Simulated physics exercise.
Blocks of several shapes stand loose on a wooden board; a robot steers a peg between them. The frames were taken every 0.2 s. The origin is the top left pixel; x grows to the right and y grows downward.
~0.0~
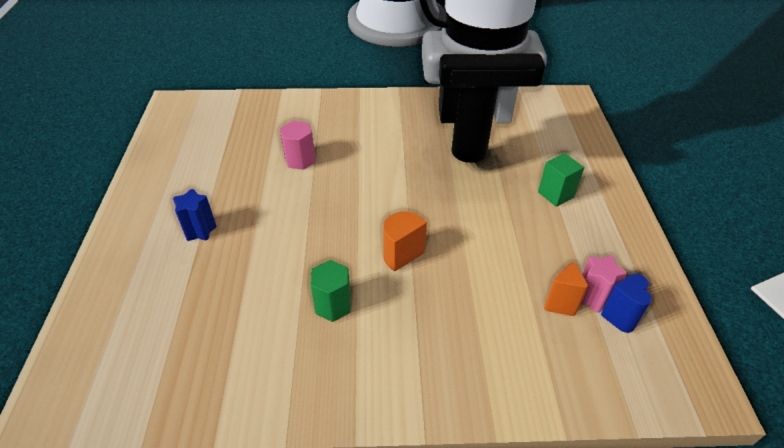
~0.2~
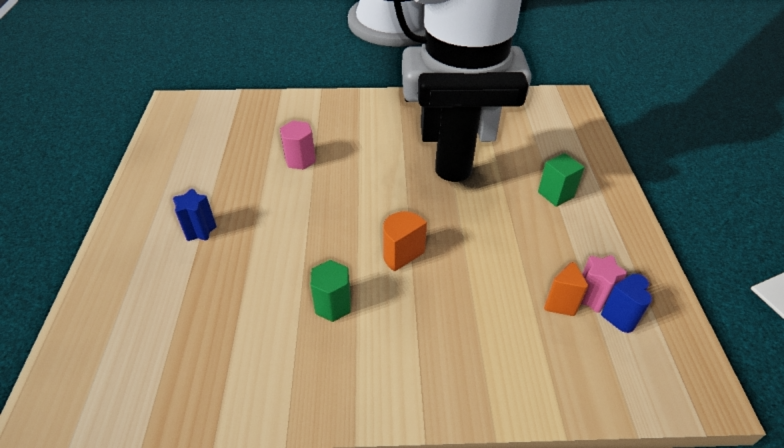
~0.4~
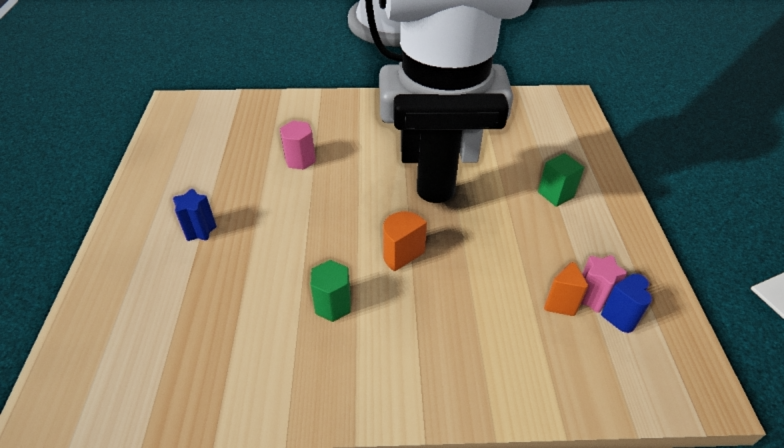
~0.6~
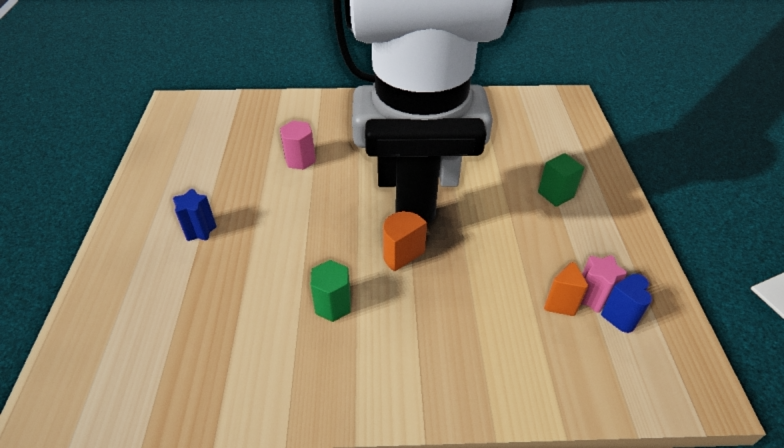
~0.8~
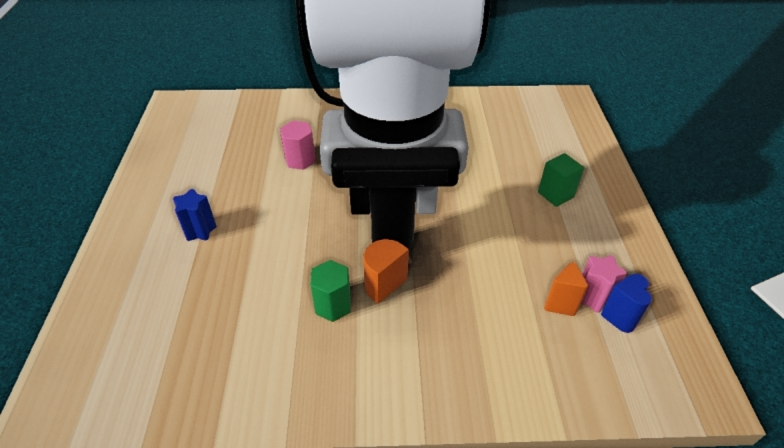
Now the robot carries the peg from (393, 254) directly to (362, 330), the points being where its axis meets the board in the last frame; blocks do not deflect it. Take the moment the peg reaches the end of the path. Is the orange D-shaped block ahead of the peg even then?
The answer is yes.
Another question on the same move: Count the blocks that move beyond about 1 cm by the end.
My guess is one.
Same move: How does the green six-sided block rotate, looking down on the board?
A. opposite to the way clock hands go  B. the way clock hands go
B - the way clock hands go.
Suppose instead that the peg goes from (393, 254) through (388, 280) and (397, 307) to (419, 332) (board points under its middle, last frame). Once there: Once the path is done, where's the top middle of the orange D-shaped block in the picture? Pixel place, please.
It is at (373, 314).
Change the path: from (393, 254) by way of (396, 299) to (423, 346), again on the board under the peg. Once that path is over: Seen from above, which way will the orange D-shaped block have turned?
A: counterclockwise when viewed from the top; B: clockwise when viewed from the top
Option B.
What follows on the original path. Halfway along, peg (377, 276); orange D-shaped block (369, 295).
At the end, peg (361, 316); green six-sided block (324, 280), turned 20° clockwise; orange D-shaped block (352, 341).
